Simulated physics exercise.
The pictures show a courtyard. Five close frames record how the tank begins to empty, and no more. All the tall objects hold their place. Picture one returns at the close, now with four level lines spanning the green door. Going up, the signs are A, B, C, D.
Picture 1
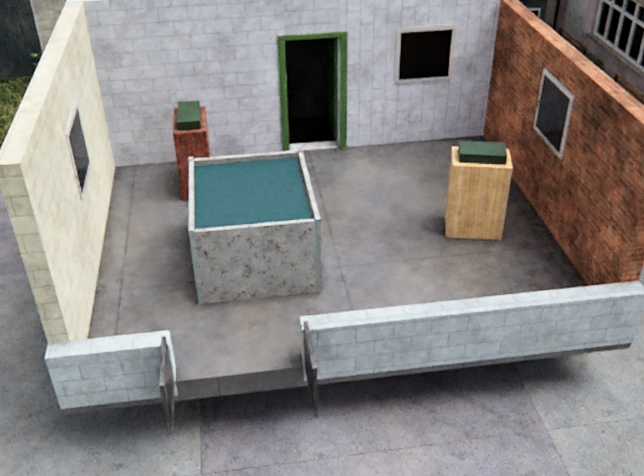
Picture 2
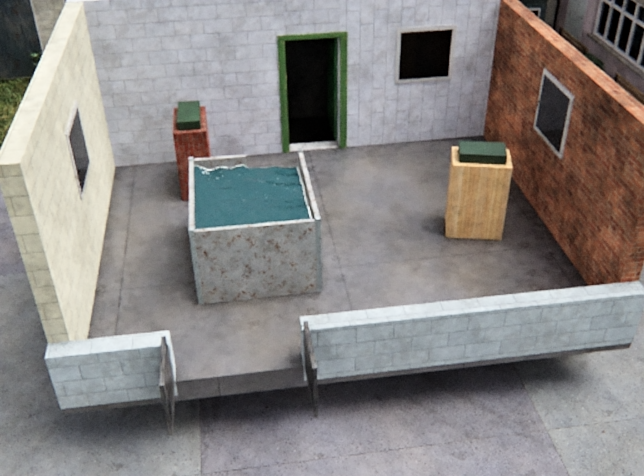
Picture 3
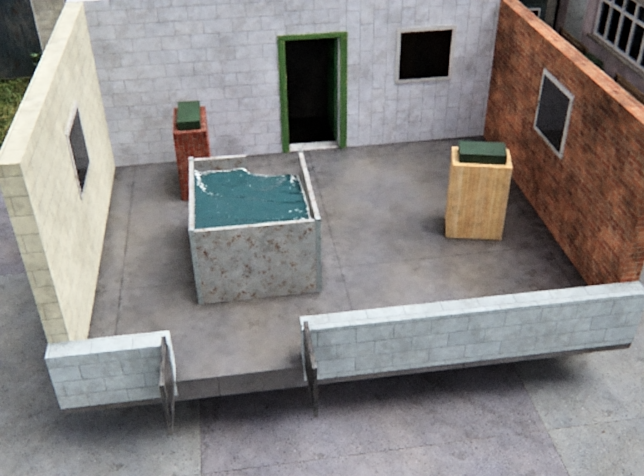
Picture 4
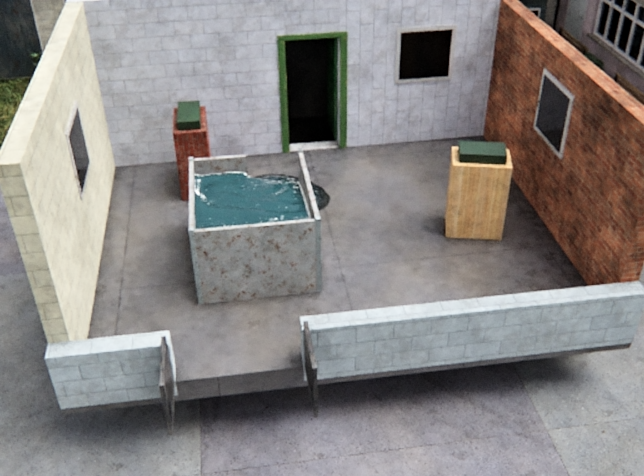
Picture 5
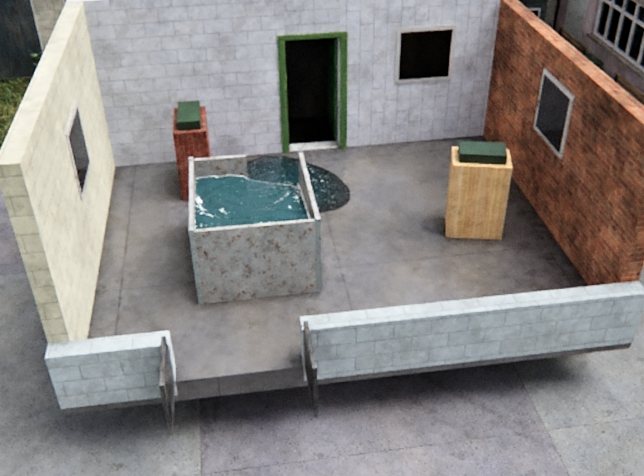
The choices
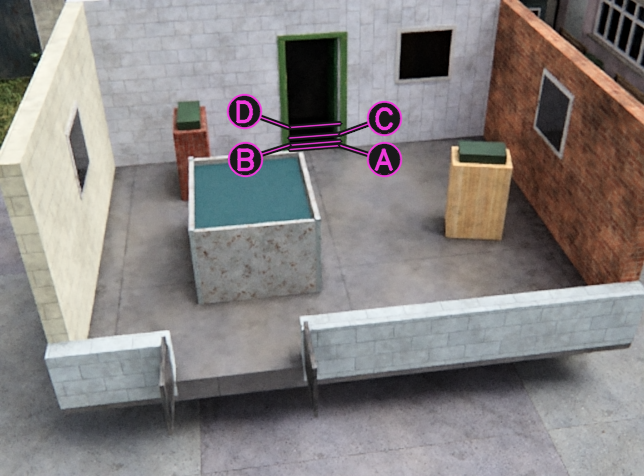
In a walled courtyard, water in a stone tank drops and spreads across the ground behind it.
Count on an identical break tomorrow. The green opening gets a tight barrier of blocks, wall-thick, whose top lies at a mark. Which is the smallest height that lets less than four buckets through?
Take D.
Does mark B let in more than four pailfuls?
Yes, it does.
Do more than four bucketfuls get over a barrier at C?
Yes, it does.
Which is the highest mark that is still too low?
Mark C.
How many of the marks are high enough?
One of them.
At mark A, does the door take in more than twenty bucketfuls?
Yes, clearly.
In magenta, A at (315, 147); B at (315, 143); C at (314, 136); D at (314, 125); from the bottom up A, B, C, D.
With A, dozens of bucketfuls pour in.
With B, dozens of bucketfuls pour in.
With C, about 7 bucketfuls get in.
With D, nothing gets over.
